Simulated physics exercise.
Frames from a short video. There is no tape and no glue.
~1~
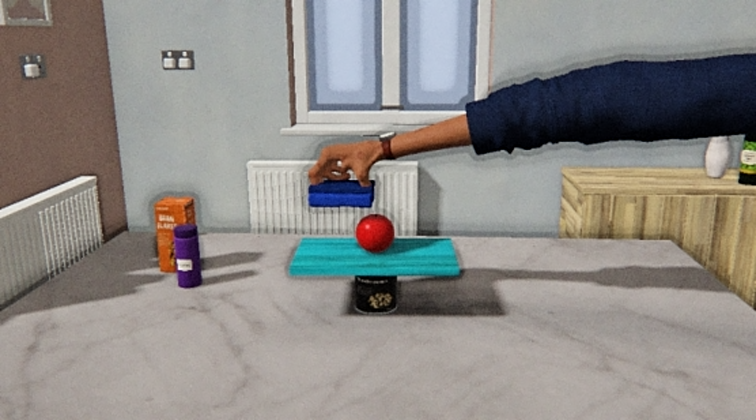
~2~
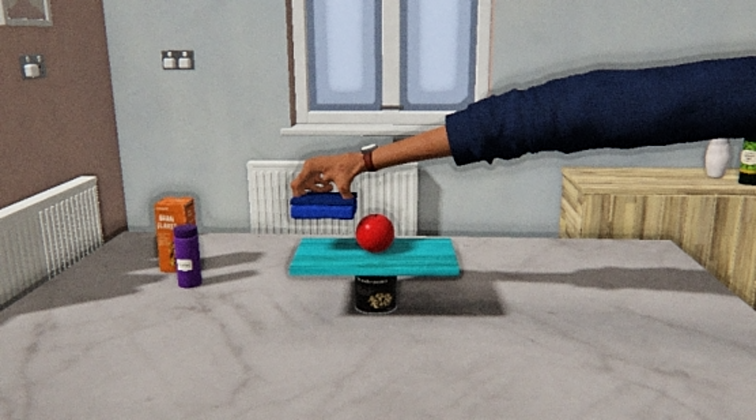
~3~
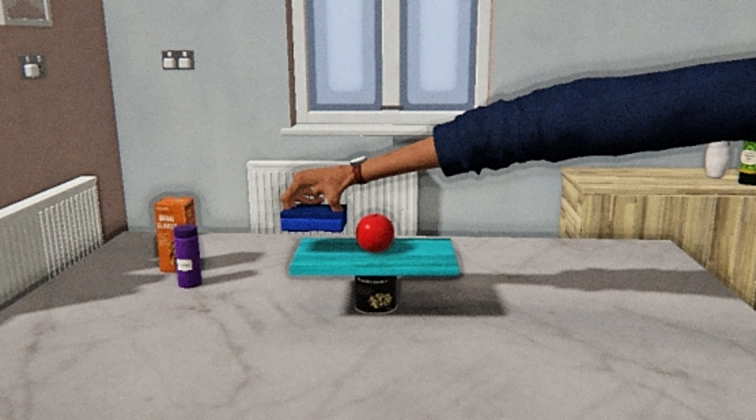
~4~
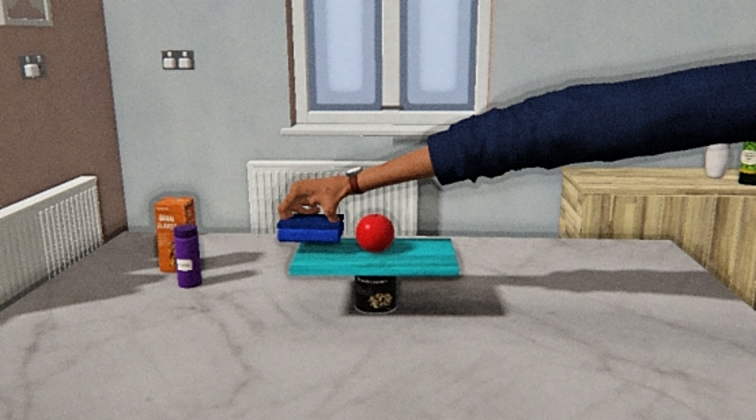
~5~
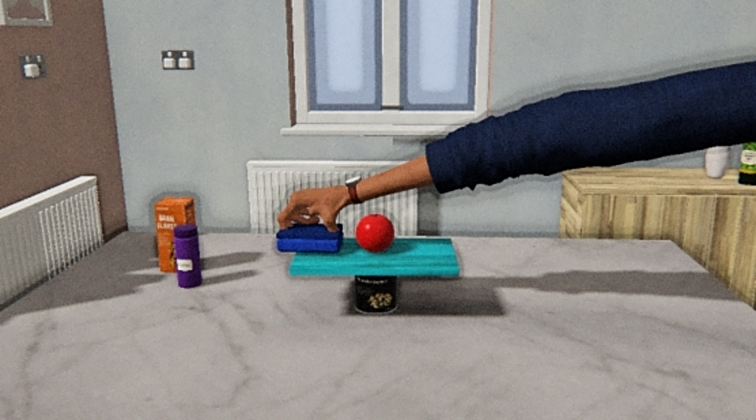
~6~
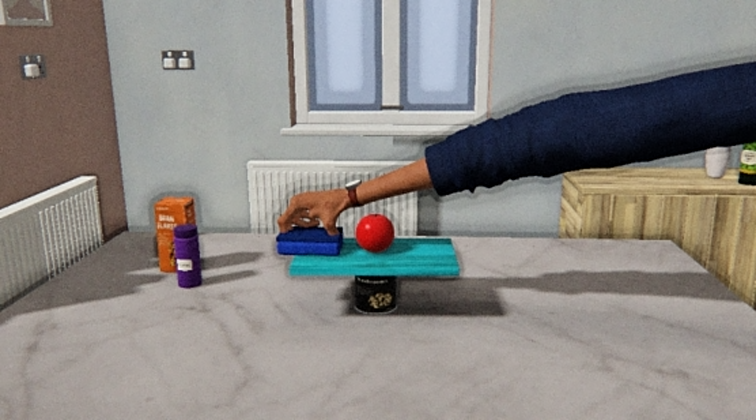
To begin with, a hand holds a blue sponge above a turquoise board that rests on a black pot, with a red apple on the board. The hand moves the sponge left and lowers it, then sets it on the board's left end, fingers still gripping it while the board stays level.
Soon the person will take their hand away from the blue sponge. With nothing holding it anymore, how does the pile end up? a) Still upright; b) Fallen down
Still upright.
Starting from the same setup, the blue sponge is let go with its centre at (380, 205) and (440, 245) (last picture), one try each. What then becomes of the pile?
First case - pile falls; second case - pile steady.
Then, 0.10 s later than the last frame, all is still.
Then, 0.40 s later than the last frame, blue sponge resting near (311, 241).
When it is over, all 6 as before. End places, in pixels of the last picture, blue sponge near (311, 241). The pile keeps its balance.
